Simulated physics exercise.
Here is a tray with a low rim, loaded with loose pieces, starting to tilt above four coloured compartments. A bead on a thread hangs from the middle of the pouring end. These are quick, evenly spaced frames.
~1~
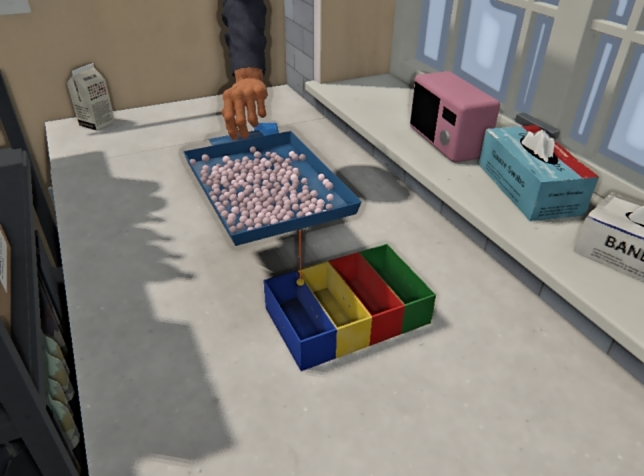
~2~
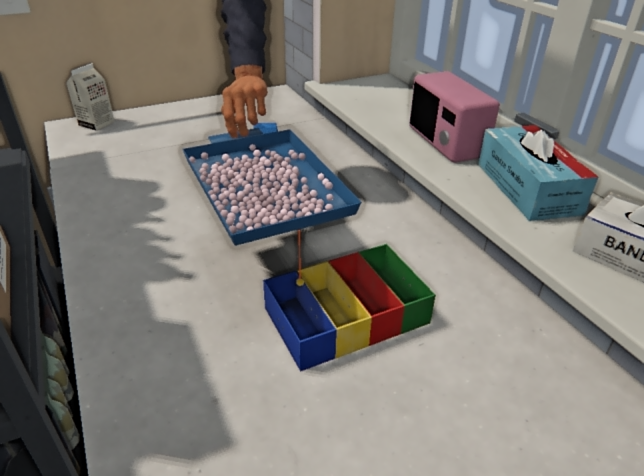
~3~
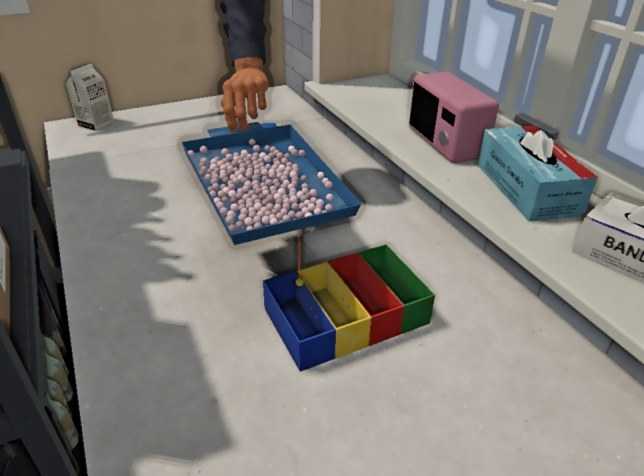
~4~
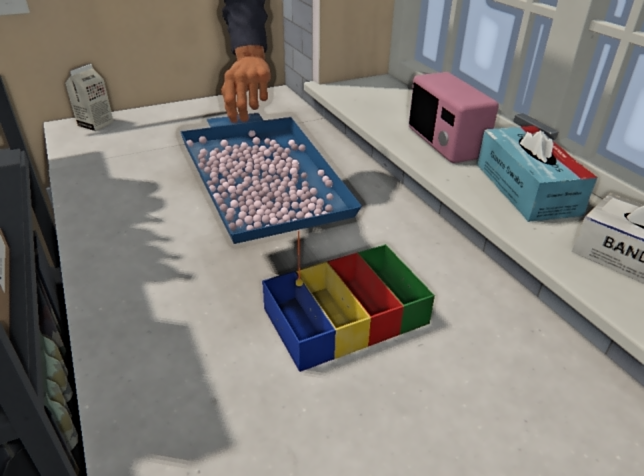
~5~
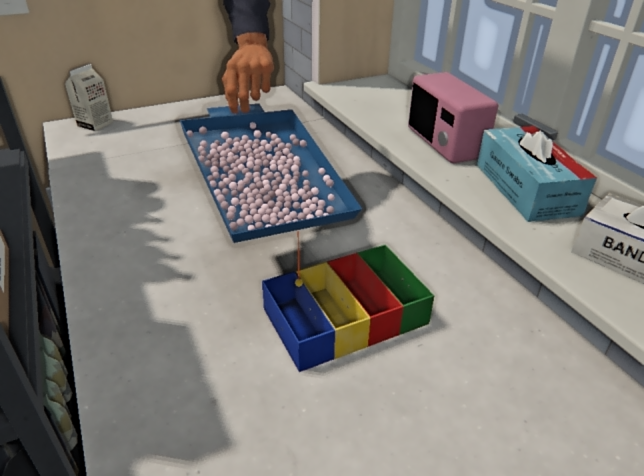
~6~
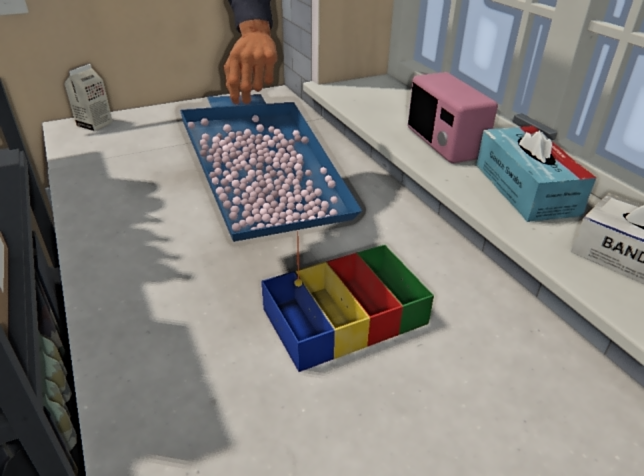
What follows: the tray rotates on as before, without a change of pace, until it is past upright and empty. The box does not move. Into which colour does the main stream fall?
Most goes to the red cell.
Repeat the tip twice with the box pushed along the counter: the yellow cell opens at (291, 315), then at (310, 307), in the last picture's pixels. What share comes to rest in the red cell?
The first gives 30 %, the second 40 %.
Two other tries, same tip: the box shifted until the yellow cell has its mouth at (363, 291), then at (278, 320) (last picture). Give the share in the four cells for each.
In turn 90 and 60 in a hundred.
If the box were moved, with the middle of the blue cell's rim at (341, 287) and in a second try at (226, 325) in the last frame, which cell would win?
At the first place blue, at the second the cell in green.
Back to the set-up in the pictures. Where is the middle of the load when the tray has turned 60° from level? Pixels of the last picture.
Close to (317, 201).
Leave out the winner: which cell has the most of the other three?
Next in line is the yellow one.
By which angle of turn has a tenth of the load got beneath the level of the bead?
At some 70 degrees.
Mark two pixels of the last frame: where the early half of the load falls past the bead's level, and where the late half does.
At about (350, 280), then at (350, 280).
Soon after the last picture, tray tipped steeply; nearly all on the tray; a stray few in the red cell; a stray few in the yellow cell; a small part falling or outside the box.
A little later, tray tipped right over; a small part on the tray; about a third in the red cell; about a quarter in the yellow cell; a small part in the blue cell; a stray few in the green cell; a small part falling or outside the box.
Later still, tray tipped past a quarter turn; about half in the red cell; about a third in the yellow cell; a small part in the blue cell; a stray few in the green cell; a stray few falling or outside the box.
At rest, tray tipped past a quarter turn; about half in the red cell; about a third in the yellow cell; a small part in the blue cell; a stray few in the green cell; a stray few outside the box.
